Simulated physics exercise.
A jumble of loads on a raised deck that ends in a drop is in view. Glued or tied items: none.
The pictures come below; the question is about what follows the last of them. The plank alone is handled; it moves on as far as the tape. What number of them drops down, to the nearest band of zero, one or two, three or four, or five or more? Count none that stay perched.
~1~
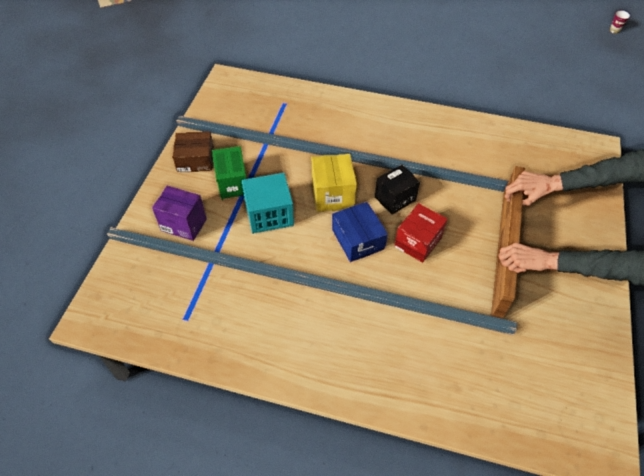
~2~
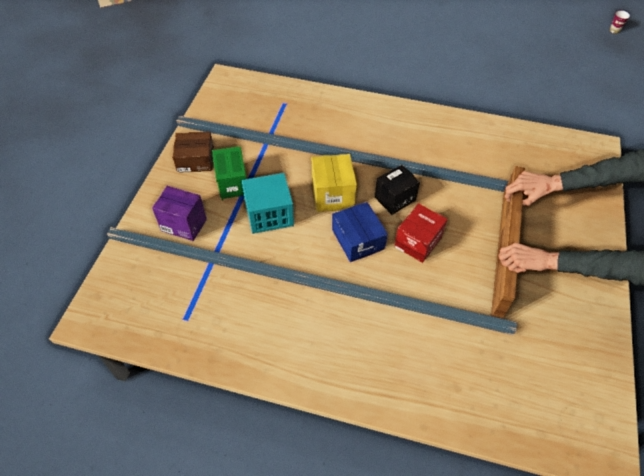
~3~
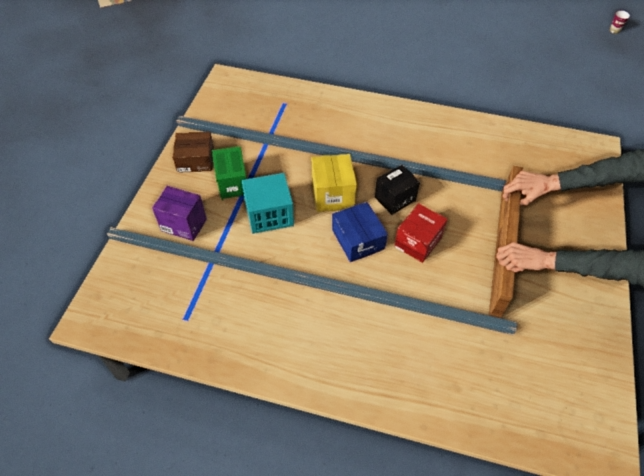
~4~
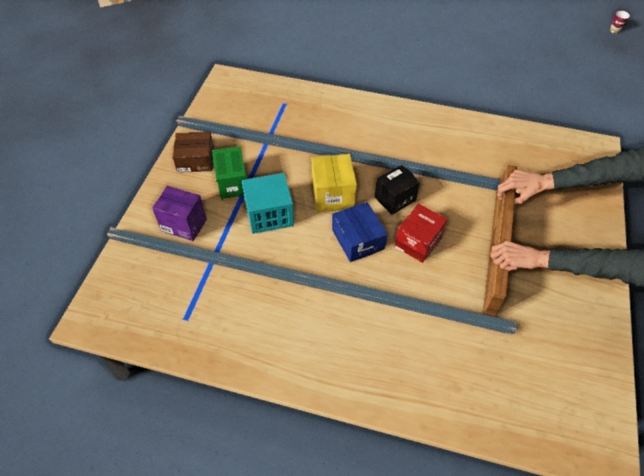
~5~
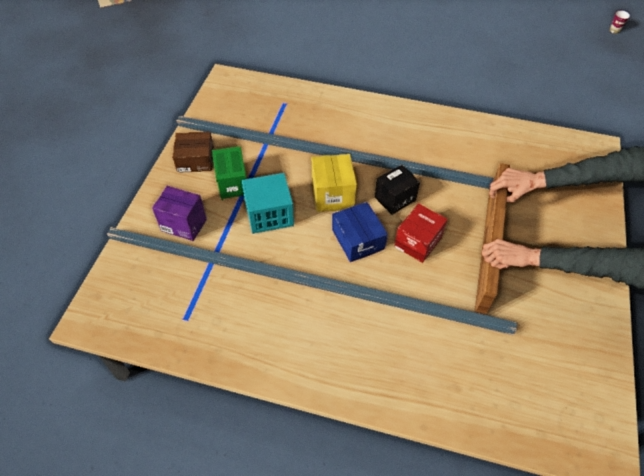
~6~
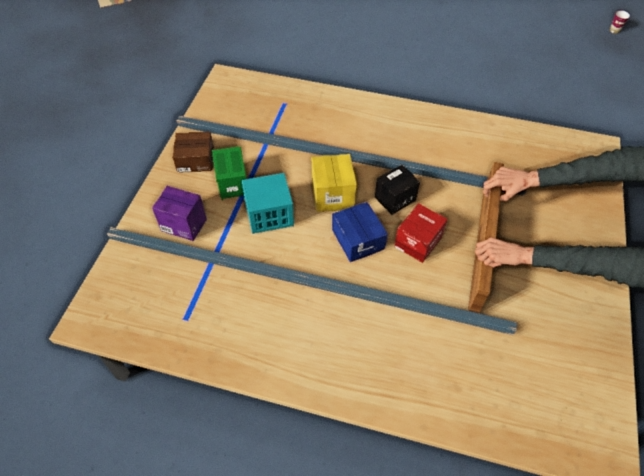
The number sent down is small, one or two.
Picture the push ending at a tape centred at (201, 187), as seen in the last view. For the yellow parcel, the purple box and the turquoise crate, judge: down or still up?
First, the yellow parcel is safe; next, the purple box takes the fall; last, the turquoise crate takes the fall.
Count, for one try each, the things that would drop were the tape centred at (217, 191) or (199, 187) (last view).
4, then 4.
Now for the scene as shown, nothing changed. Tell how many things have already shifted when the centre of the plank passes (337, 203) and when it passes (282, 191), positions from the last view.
First 6, then 8.
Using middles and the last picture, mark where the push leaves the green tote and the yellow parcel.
Listed in order, first is (175, 153) and the other is (205, 157).
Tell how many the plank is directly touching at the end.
Well, it touches 2.
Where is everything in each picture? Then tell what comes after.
Brown box (194, 152); purple box (180, 214); green tote (231, 173); plank (509, 240); tape (242, 196), in the first picture.
Purple box (180, 214); red box (421, 233), in the second picture.
Green tote (231, 173); yellow parcel (333, 183), in the third picture.
Brown box (194, 152); plank (501, 238), in the fourth picture.
Purple box (180, 214); blue parcel (359, 232), in the fifth picture.
Brown box (194, 152); purple box (180, 214); green tote (231, 173); plank (487, 235); tape (242, 196), in the sixth picture.
Early on, none off yet; brown box at rest near (194, 152); purple box at rest near (180, 214); green tote at rest near (231, 173).
Finally, the number that fall off is one or two; lost, brown box.
